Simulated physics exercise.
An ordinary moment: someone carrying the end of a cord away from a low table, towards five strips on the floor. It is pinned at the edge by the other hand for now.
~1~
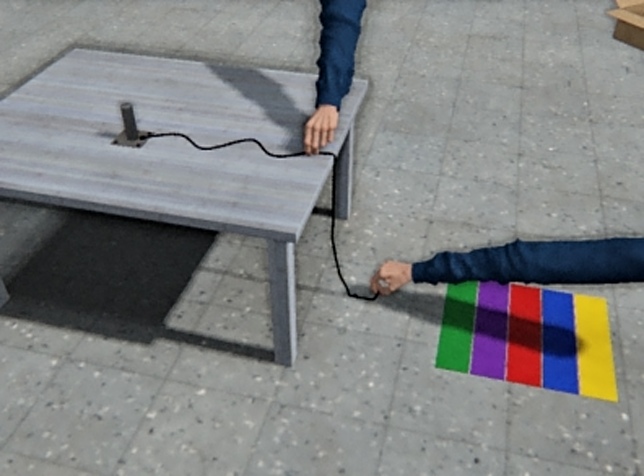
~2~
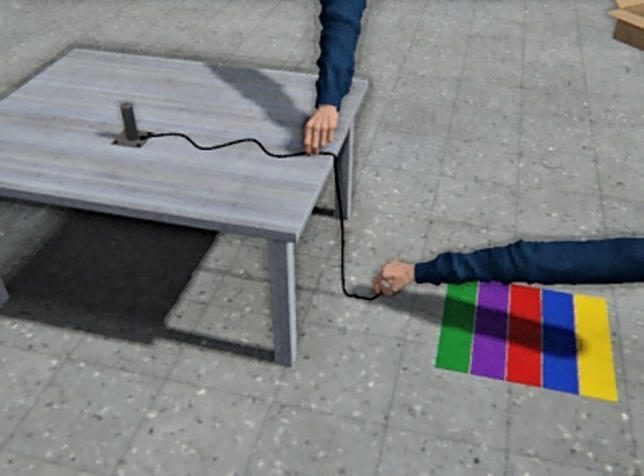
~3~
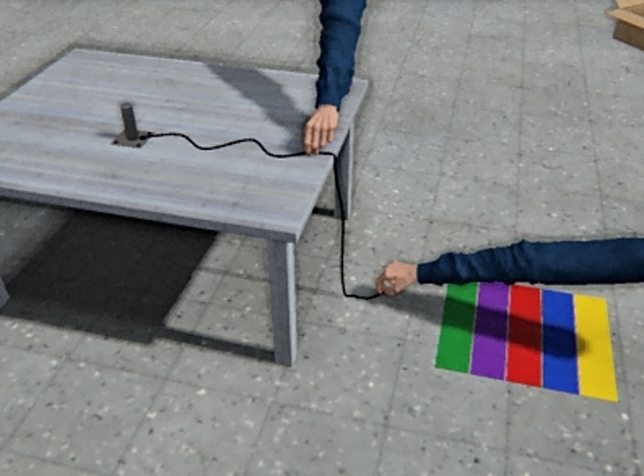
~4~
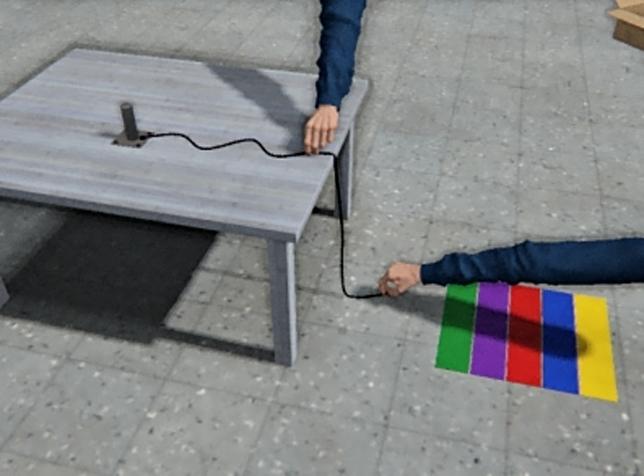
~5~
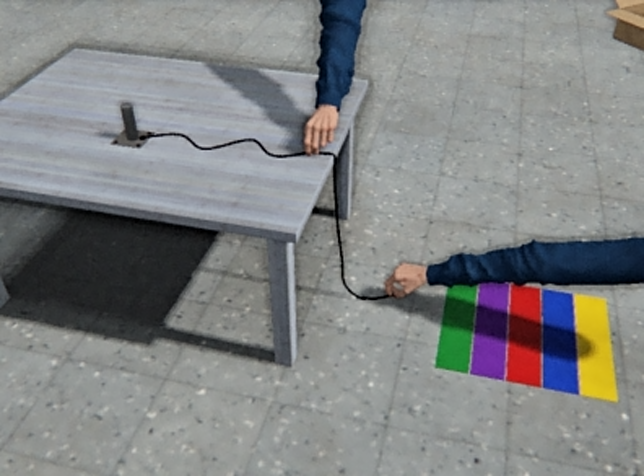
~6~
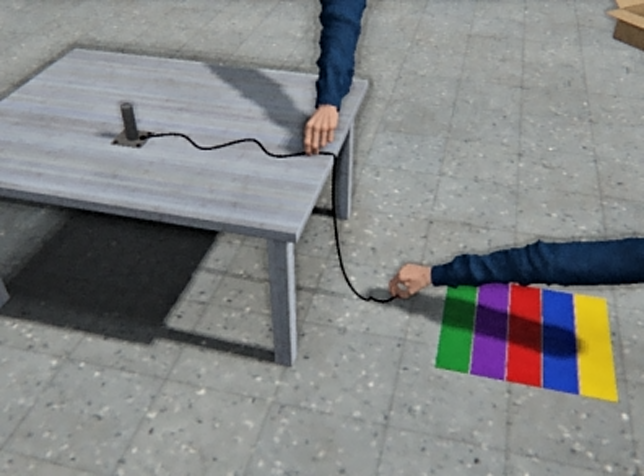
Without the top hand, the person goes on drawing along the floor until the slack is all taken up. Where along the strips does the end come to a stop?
Above the red strip.
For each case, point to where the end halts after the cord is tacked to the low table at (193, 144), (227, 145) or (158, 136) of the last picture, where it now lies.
The pixel places are (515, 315), (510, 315) and (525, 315), one per try.
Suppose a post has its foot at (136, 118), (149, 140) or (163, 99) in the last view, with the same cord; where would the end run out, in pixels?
Try by try: (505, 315), (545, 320) and (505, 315).
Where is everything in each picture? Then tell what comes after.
The first picture shows end (378, 292); green (454, 351); purple (489, 358); red (524, 364); blue (560, 371); yellow (597, 378).
The second picture shows end (381, 292); cord through (176, 135) (232, 143) (283, 157) (336, 177) (343, 236) (344, 288).
The third picture shows end (383, 292).
The fourth picture shows end (387, 293); cord through (176, 135) (232, 143) (283, 157) (337, 177) (343, 236) (343, 288).
The fifth picture shows end (393, 294).
The sixth picture shows end (397, 295); cord through (176, 135) (232, 143) (283, 157) (333, 176) (336, 235) (351, 287).
A little later, end near (464, 306); over green.
Next, end near (503, 313); over purple.
When it is tight, end near (527, 317); over red. It gets as far as the red strip.
